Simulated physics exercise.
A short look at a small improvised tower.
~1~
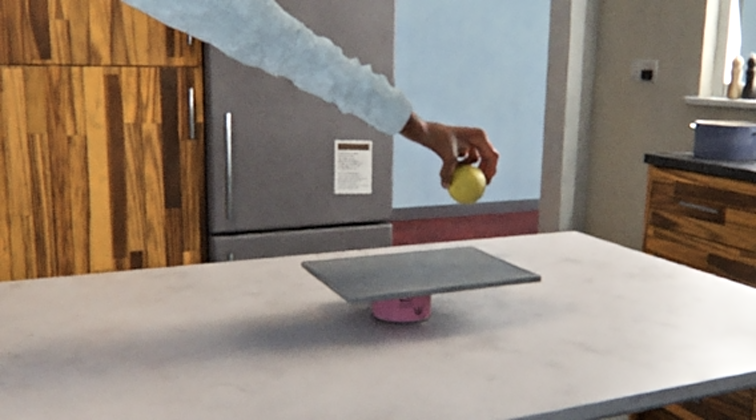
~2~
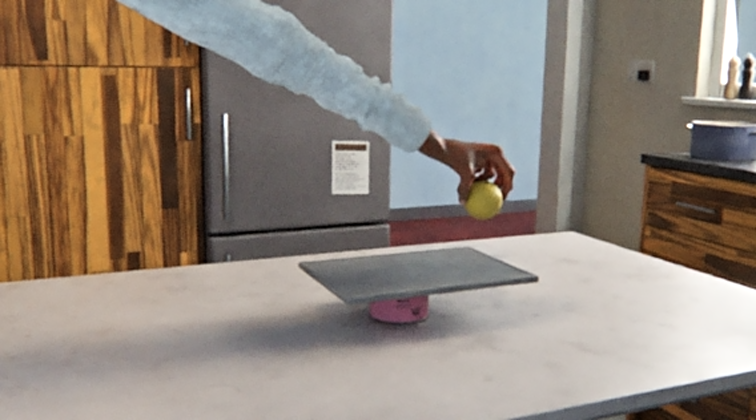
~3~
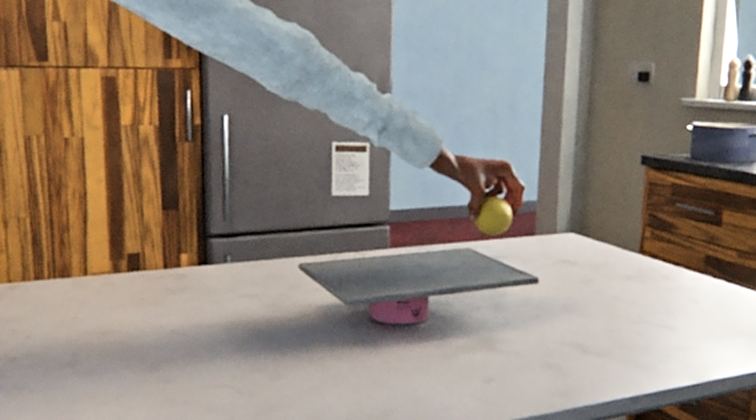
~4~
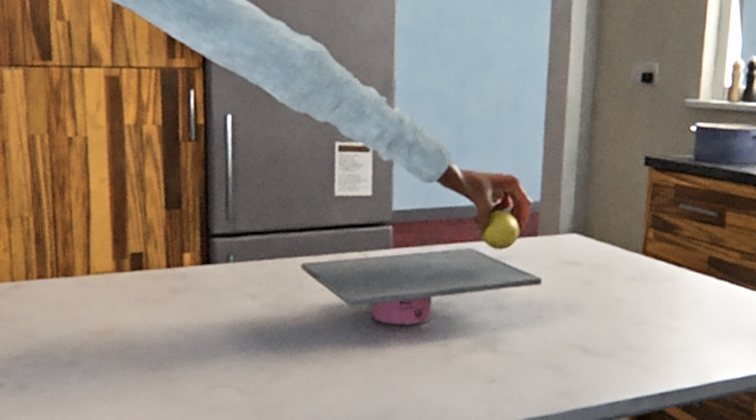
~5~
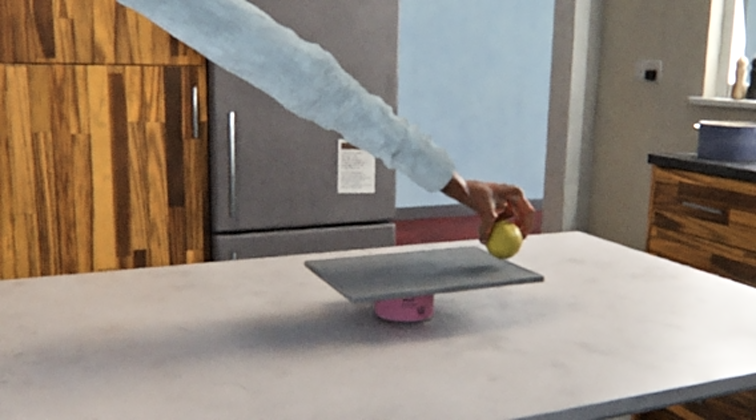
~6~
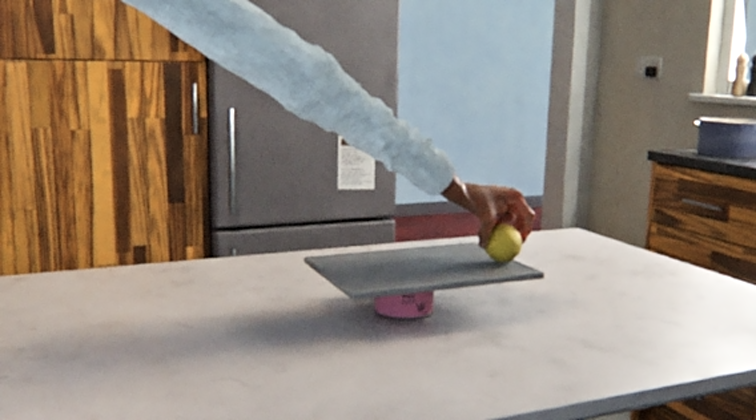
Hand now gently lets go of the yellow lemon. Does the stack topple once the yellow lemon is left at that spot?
Yes, it topples.
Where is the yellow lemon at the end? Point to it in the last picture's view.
In the final view it sits at roughly (546, 284).
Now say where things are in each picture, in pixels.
Coming down; yellow lemon (466, 185), in the first frame.
Coming down; yellow lemon (483, 200), in the second frame.
Coming down; yellow lemon (493, 216), in the third frame.
Coming down; yellow lemon (500, 230), in the fourth frame.
Coming down; yellow lemon (504, 240), in the fifth frame.
Set down, still held; yellow lemon (503, 244), in the sixth frame.
Then, 0.30 s past the last view, yellow lemon now fallen; grey lid rocked 24° from its first pose.
Then, 0.50 s past the last view, grey lid rocked 26° from its first pose.
Then, 0.60 s past the last view, grey lid rocked 21° from its first pose.
Then, 1.20 s past the last view, yellow lemon resting near (544, 284).
Finally, fallen, yellow lemon; moved from the start, grey lid; pink tub still in place. Final places as the last picture's camera would see them, yellow lemon near (546, 284). The stack comes apart.
